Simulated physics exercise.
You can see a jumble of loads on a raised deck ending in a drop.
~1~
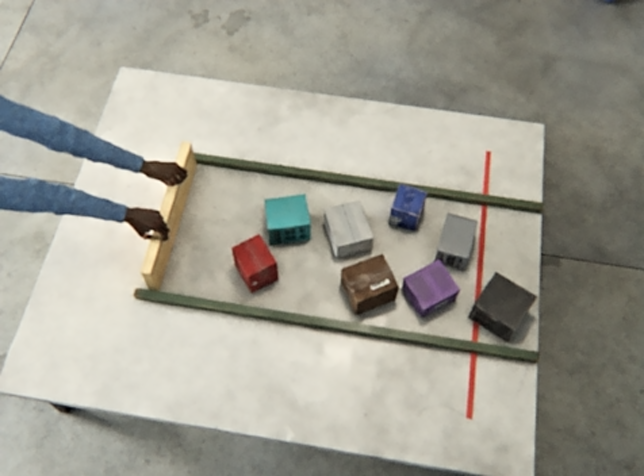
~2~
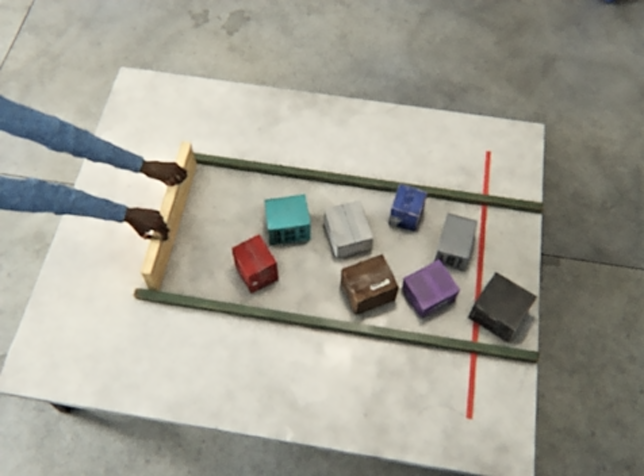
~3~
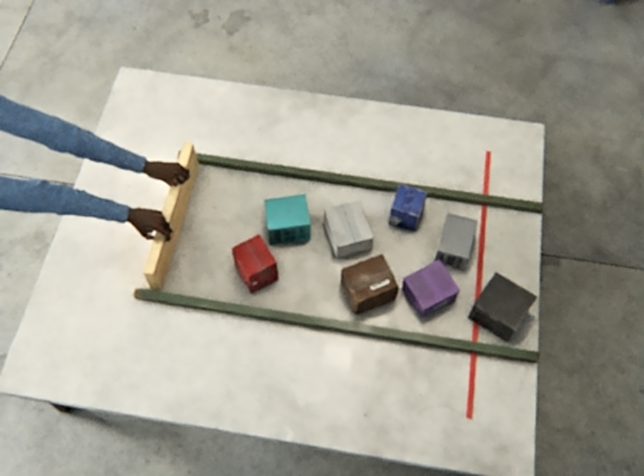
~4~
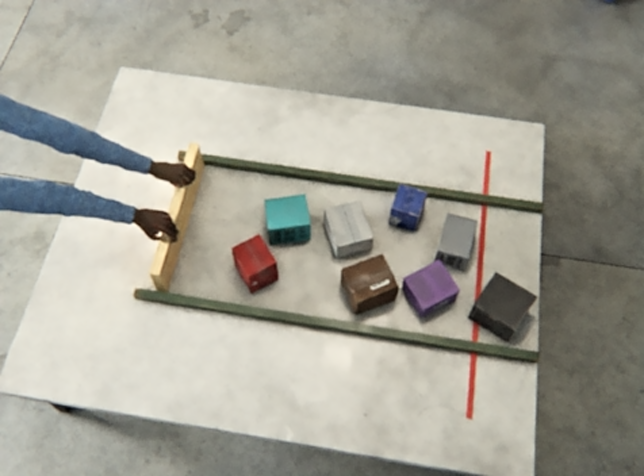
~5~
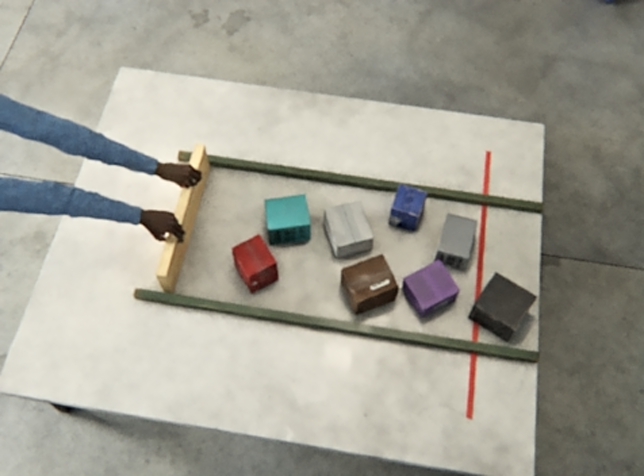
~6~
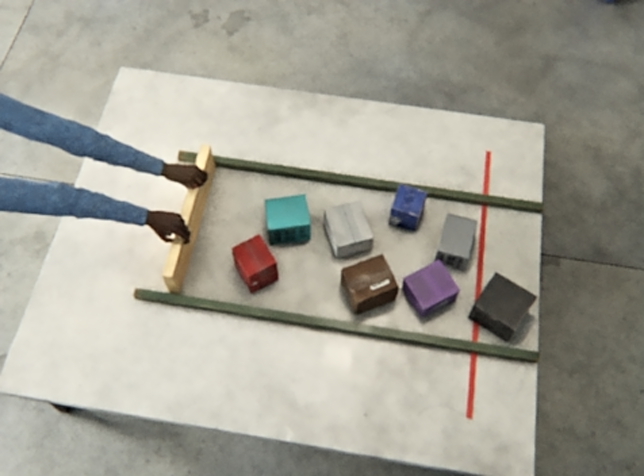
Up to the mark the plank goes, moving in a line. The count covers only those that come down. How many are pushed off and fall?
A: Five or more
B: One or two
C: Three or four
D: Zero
C, three or four.
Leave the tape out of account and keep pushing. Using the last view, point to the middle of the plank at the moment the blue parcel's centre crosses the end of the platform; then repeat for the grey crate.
Middle: Roughly (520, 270); roughly (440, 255).
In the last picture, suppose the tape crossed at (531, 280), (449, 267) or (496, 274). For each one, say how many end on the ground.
In order: 8, 3 and 5.
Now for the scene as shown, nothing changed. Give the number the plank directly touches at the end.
3 touch it.
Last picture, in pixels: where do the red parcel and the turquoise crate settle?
About (496, 312), and about (504, 258).
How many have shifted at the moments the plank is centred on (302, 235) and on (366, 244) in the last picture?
At the first spot 3, then 8.
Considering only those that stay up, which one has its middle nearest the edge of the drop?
Brown parcel - nearest.
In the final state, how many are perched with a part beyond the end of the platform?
You'd get 1.
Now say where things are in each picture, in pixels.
In the first picture, black crate (502, 307); grey crate (456, 242); purple tote (430, 289); plank (171, 215); tape (480, 272).
In the second picture, grey crate (456, 242); white parcel (348, 229).
In the third picture, purple tote (430, 289); red parcel (255, 264).
In the fourth picture, black crate (502, 307); plank (179, 216).
In the fifth picture, grey crate (456, 242); brown parcel (369, 284).
In the sixth picture, black crate (502, 307); grey crate (456, 242); purple tote (430, 289); plank (191, 218); tape (480, 272).
Soon after, none off yet; black crate at rest near (502, 307); grey crate at rest near (456, 242); purple tote at rest near (430, 289).
At rest, the number that fall off is three or four; fallen, white parcel, purple tote, grey crate and black crate.
